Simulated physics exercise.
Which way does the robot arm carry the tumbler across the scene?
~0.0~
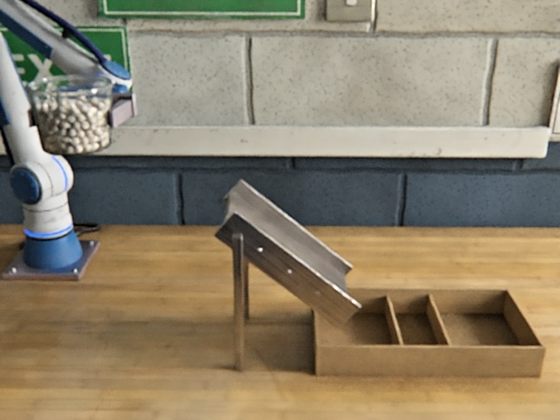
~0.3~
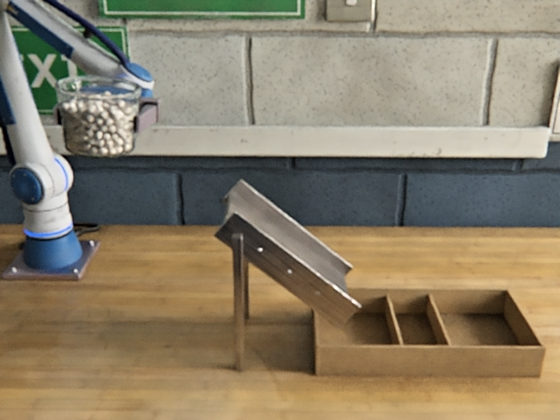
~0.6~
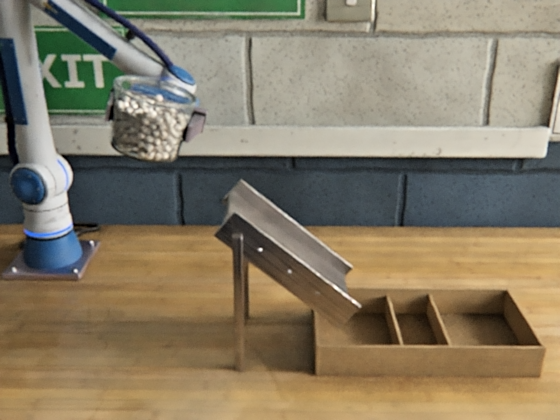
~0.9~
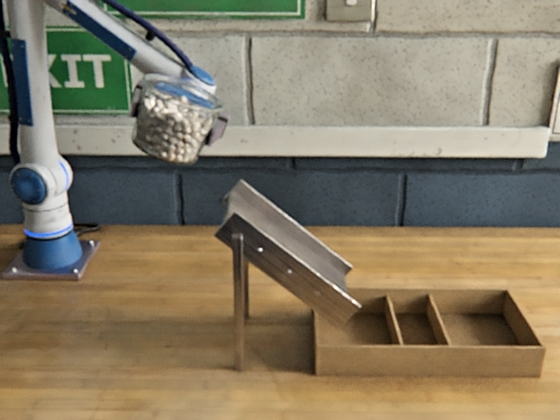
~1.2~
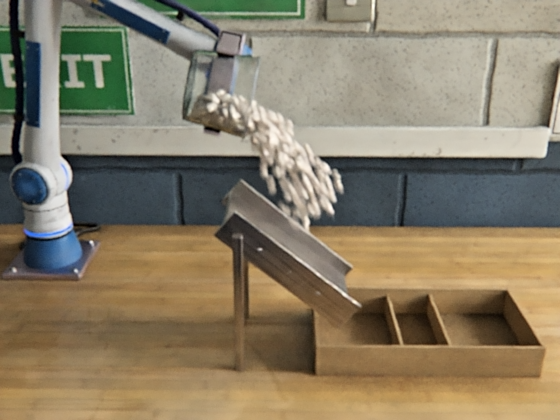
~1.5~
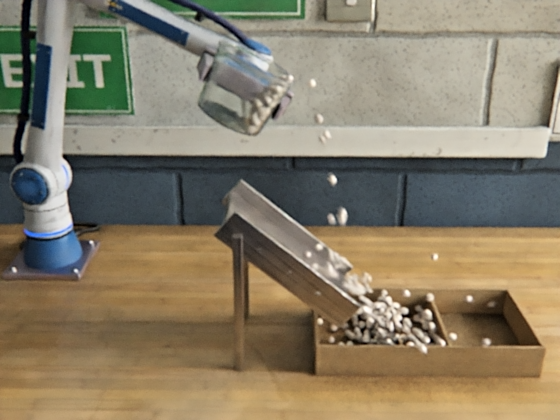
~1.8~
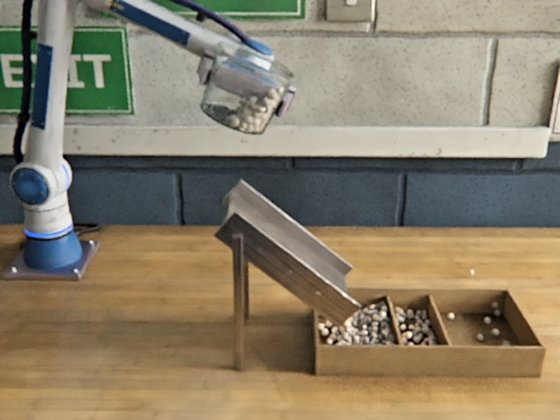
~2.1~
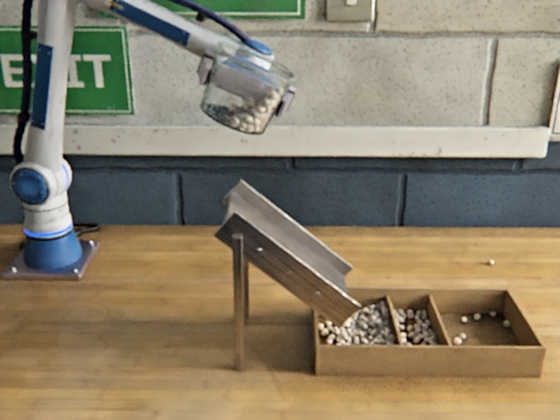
The robot arm carries the tumbler to the right, toward the chute and the divided tray.
